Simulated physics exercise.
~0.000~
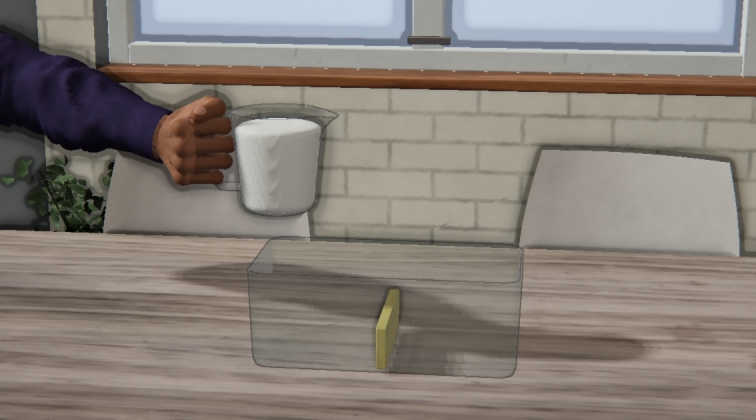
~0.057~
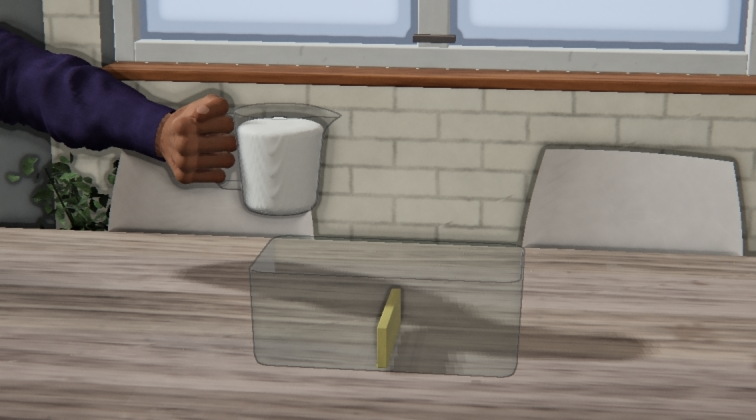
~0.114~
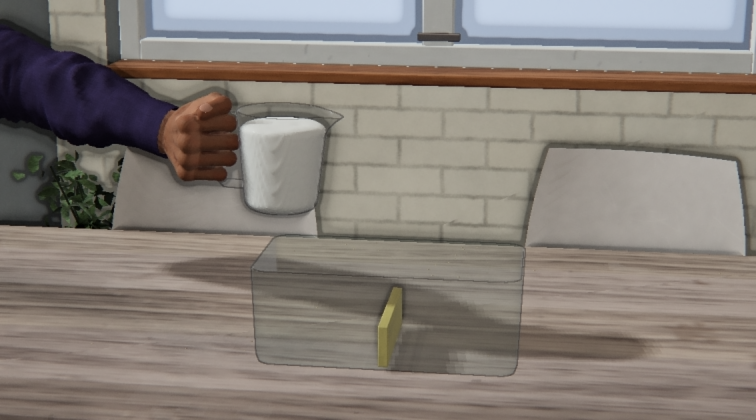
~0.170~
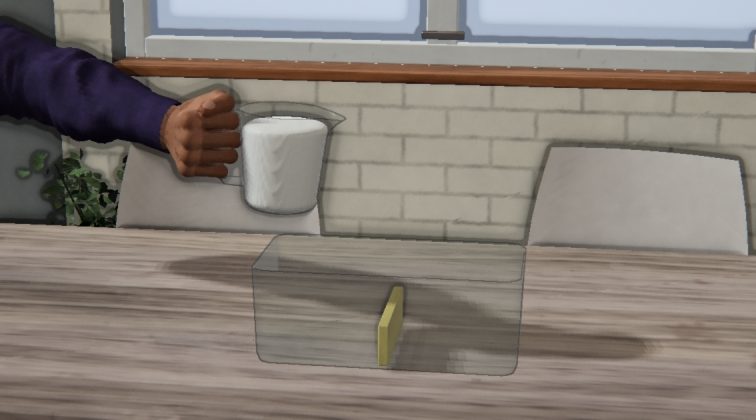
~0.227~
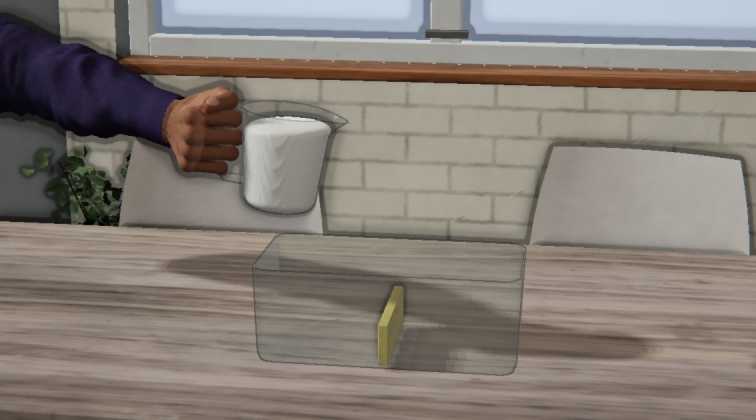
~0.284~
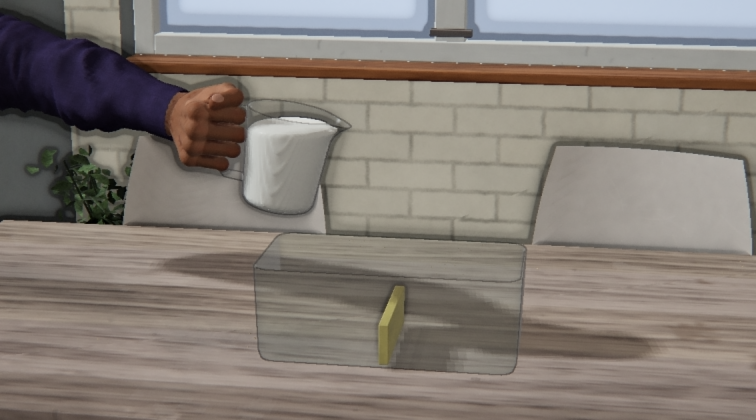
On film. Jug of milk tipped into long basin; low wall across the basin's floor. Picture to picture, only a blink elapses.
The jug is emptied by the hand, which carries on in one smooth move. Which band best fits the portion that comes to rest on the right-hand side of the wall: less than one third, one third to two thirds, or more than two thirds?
It is one third to two thirds.
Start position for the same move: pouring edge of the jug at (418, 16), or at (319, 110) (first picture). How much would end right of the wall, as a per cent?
Around 75 percent first, around 20 percent second.
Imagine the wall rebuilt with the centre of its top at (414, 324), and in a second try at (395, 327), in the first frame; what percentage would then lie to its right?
15 % then 50 %.
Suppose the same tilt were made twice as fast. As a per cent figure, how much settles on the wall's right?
It works out near 40 %.
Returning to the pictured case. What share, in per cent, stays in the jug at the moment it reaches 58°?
Close to 80 per cent.
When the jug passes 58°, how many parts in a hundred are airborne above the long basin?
About 15 per cent.
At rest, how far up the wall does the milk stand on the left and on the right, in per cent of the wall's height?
Left near 30; right near 30.
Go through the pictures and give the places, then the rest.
In the first picture, it leans 0°; its right rim is at (339, 115); the milk meets the walls at (237, 125) and (322, 127); the long basin's rim runs from (259, 255) to (522, 265); the wall's top is at (388, 310).
In the second picture, it leans 0°; its right rim is at (341, 115); the milk meets the walls at (240, 124) and (324, 126).
In the third picture, it leans 2°; its right rim is at (344, 116); the milk meets the walls at (242, 124) and (326, 127).
In the fourth picture, it leans 4°; its right rim is at (346, 118); the milk meets the walls at (245, 123) and (328, 127).
In the fifth picture, it leans 7°; its right rim is at (349, 121); the milk meets the walls at (247, 123) and (332, 127).
In the sixth picture, it leans 10°; its right rim is at (352, 126); the milk meets the walls at (251, 124) and (338, 128).
A moment on, the jug is tipped part way and 81 per cent is still to pour, 0 is left of the wall and 6 right of it.
Next, the jug is tipped on its side and 31 per cent is still to pour, 12 is left of the wall and 43 right of it.
Then the jug is tipped on its side and 3 per cent is still to pour, 42 is left of the wall and 53 right of it.
Later the jug is tipped on its side and 0 per cent is still to pour, 46 is left of the wall and 53 right of it.
In the end 46 per cent lies left of the wall, 53 right of it and 1 outside.
